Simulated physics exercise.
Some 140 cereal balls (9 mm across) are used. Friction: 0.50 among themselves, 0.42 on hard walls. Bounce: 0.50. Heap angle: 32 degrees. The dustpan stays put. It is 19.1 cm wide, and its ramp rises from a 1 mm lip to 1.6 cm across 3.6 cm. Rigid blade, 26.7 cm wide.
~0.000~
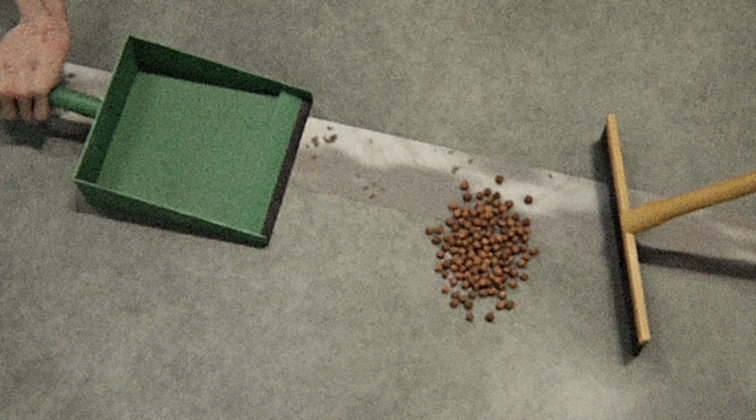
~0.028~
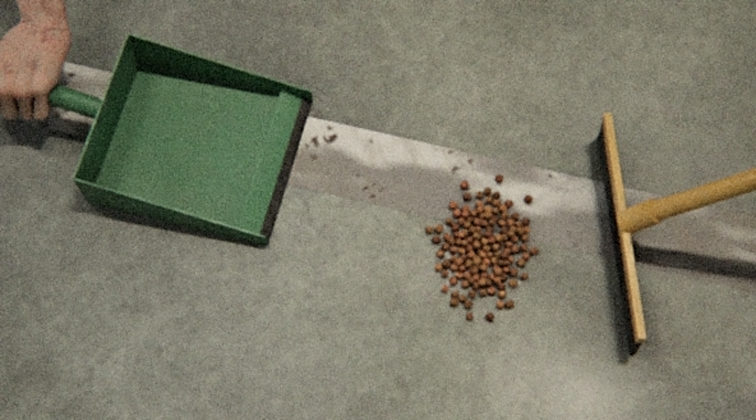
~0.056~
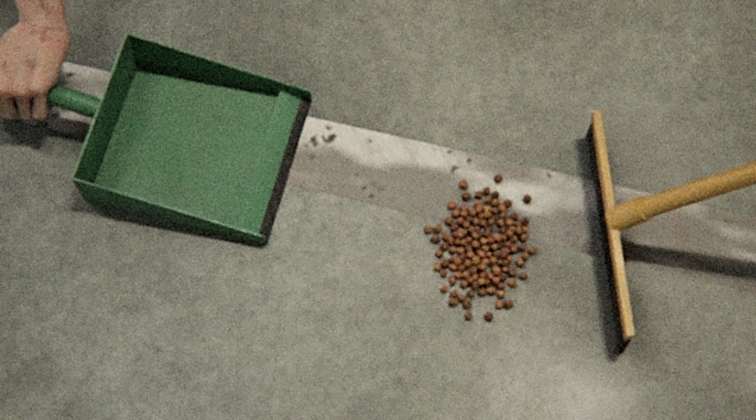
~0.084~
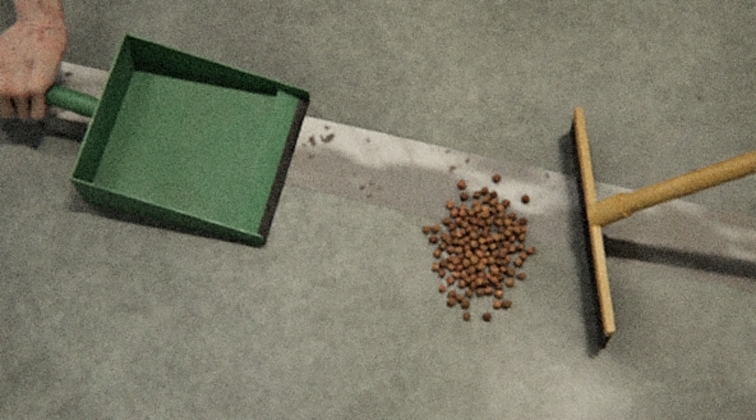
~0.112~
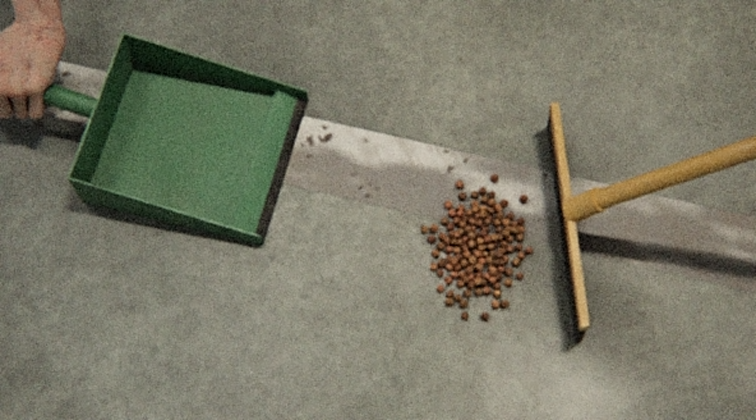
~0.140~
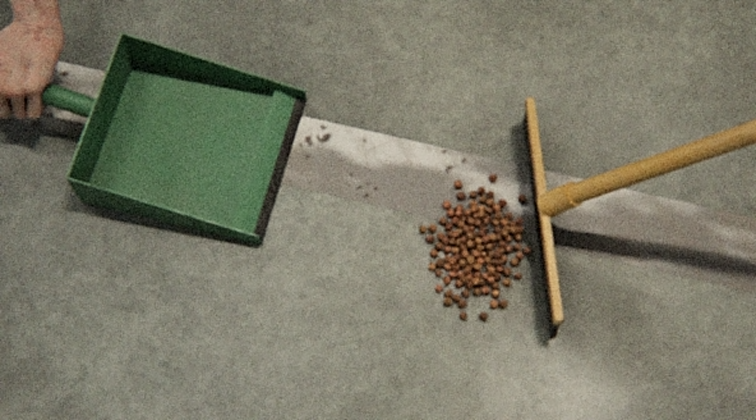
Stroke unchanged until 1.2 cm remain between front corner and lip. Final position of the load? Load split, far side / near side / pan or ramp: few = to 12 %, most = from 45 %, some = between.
Split - far side: Few, near side: Some, pan: Some.
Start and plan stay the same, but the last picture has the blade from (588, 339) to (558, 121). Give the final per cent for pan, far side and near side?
Final per cent - pan 5, far 0, near 55.
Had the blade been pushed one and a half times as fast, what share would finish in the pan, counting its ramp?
Roughly 30 in a hundred.
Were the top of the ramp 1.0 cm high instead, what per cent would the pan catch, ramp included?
Estimate with the new ramp: Some 25 in a hundred.
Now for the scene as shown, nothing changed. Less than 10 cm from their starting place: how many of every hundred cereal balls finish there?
The figure is some 0 percent.
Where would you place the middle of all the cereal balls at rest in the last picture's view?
When it all comes to rest, the middle is near (269, 229).
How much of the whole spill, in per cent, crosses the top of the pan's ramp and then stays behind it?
Roughly 0 percent.
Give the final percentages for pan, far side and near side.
Far side: 0%. Near side: 40%. Pan: 20%.
Then, at 0.28 s, middle of the blade 17 cm from the lip; 0 % over the lip, far side 0 %, near side 20 %.
After 0.37 s, middle of the blade 9 cm from the lip; 0 % over the lip, far side 0 %, near side 35 %.
Then, at 0.60 s, middle of the blade 5 cm from the lip; 25 % over the lip, far side 0 %, near side 40 %.
At rest (1.0 s), far side 0 %, near side 40 %, pan 20 %, in front of the lip or behind the blade 40 %.
